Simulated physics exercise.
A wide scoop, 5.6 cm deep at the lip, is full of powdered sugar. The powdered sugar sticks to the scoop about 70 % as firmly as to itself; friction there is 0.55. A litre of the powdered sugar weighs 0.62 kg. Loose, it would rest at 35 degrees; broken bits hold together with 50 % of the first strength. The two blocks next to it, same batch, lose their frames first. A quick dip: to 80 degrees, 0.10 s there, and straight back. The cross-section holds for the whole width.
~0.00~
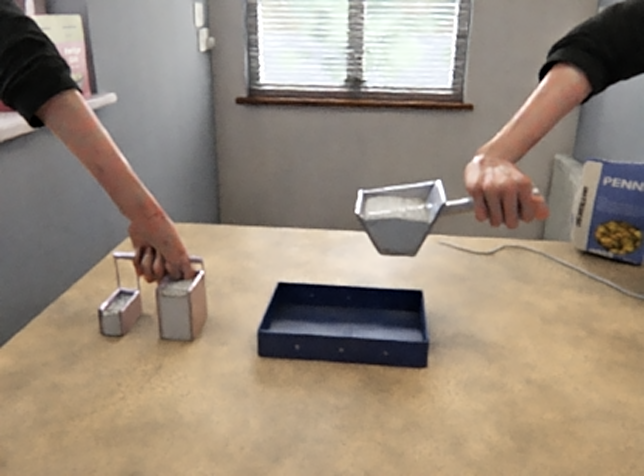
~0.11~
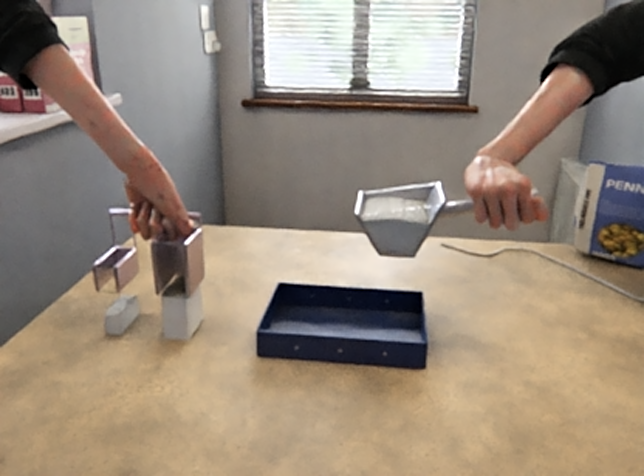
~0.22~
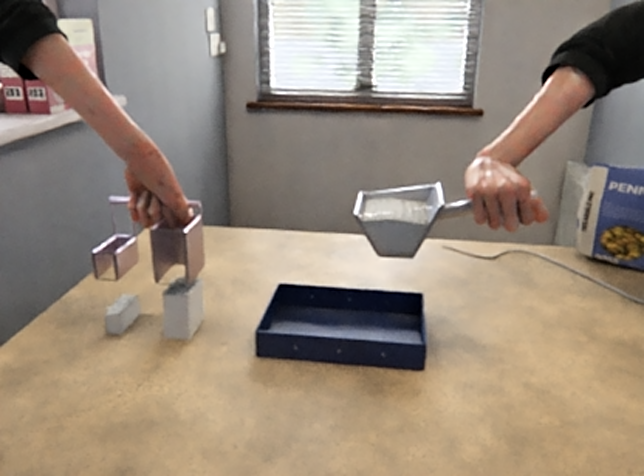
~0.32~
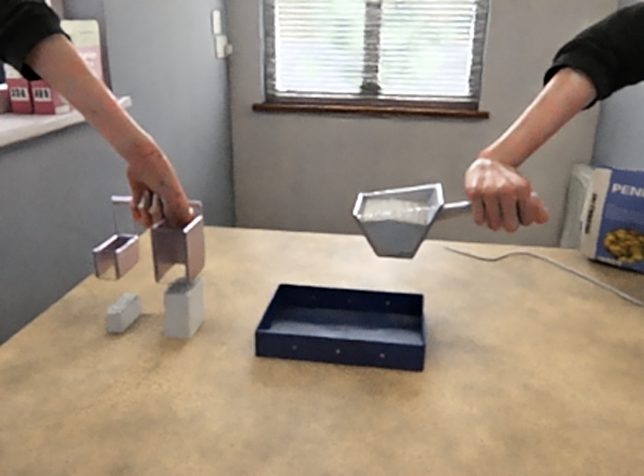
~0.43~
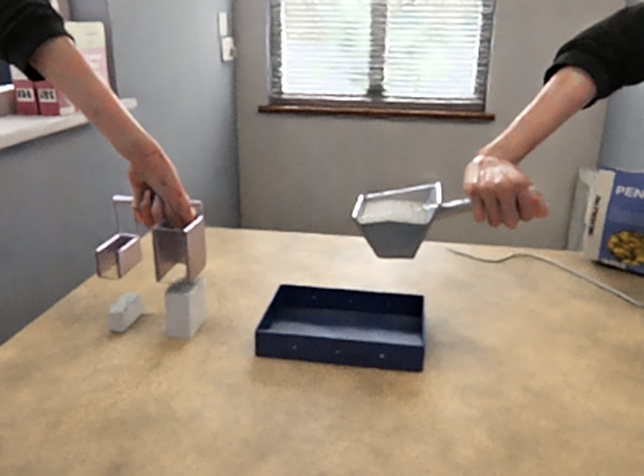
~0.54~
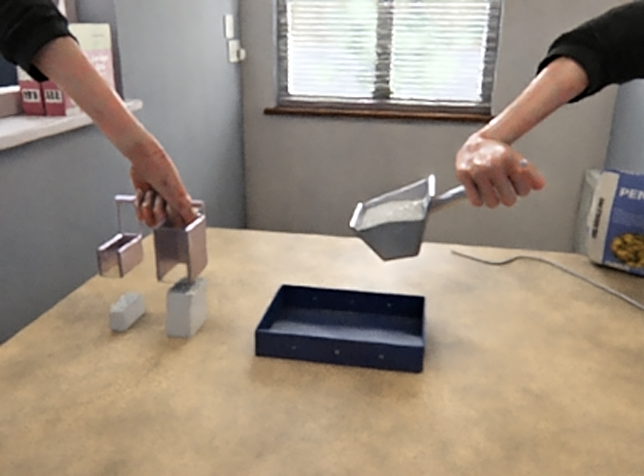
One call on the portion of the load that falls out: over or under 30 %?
The result is under 30 %.
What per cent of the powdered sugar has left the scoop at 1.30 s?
About 0 %.
After 0.89 s, the scoop is at 64 degrees and 0 % has left it.
After 1.30 s, the scoop is at 74 degrees and 0 % has left it.
After 1.71 s, the scoop is at 18 degrees and 0 % has left it.
After 2.12 s, the scoop is at 0 degrees and 0 % has left it.
After 2.22 s, at the end, the scoop is at 0 degrees and 0 % has left it.
